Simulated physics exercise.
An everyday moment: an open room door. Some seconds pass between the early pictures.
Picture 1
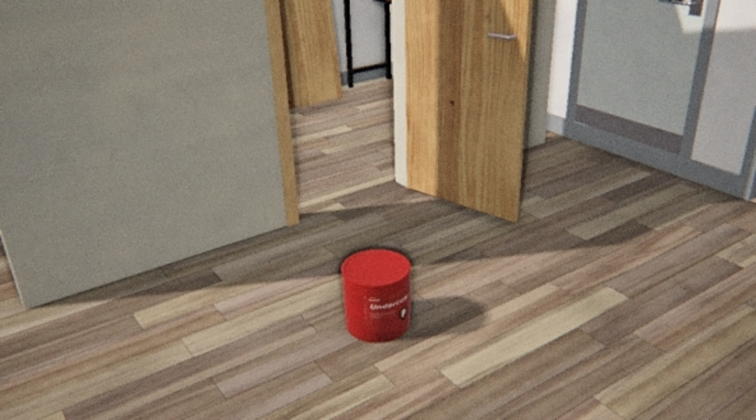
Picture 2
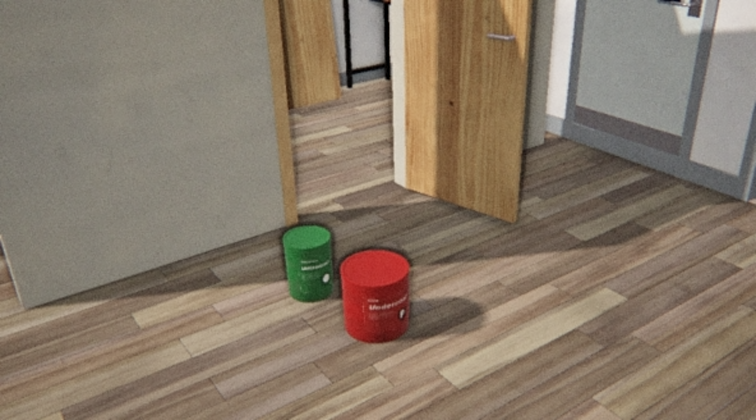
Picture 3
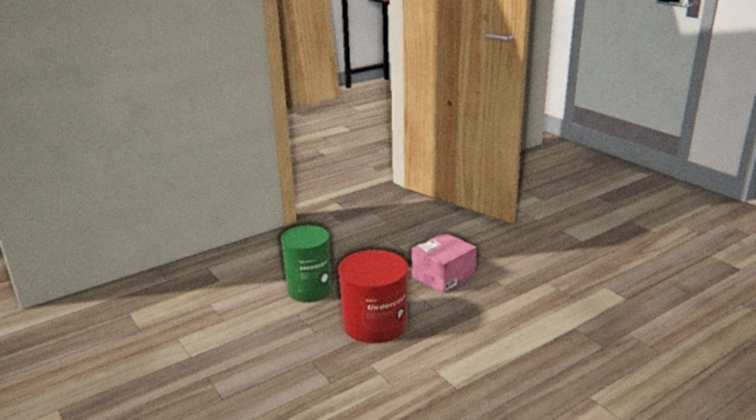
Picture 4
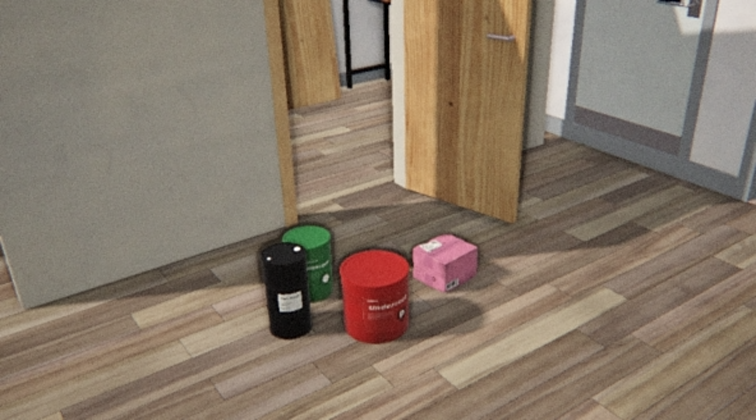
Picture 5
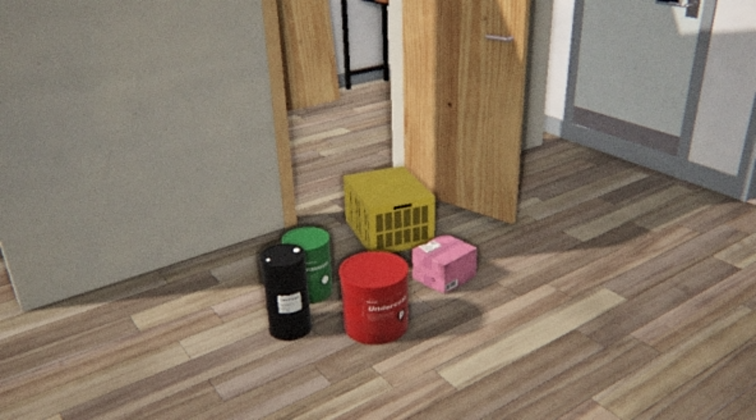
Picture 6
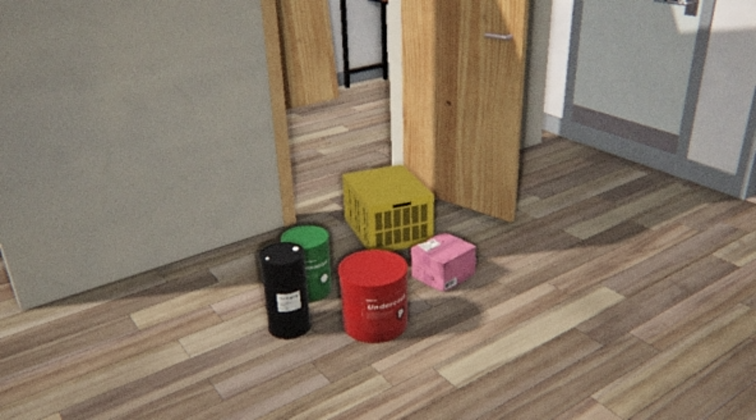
Green pail, pink parcel, black canister and yellow chest appearing in turn around a red pail near a still, open door.
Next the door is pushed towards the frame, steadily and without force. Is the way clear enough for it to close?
In the end the door stops short.
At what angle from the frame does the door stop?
About 65°.
Then, 0.70 s later than the last frame, door 87° open.
Then, 1.00 s later than the last frame, door 72° open.
When it is over, door 63° open; all 5 as before. End places, in pixels of the last picture, yellow chest near (382, 208).
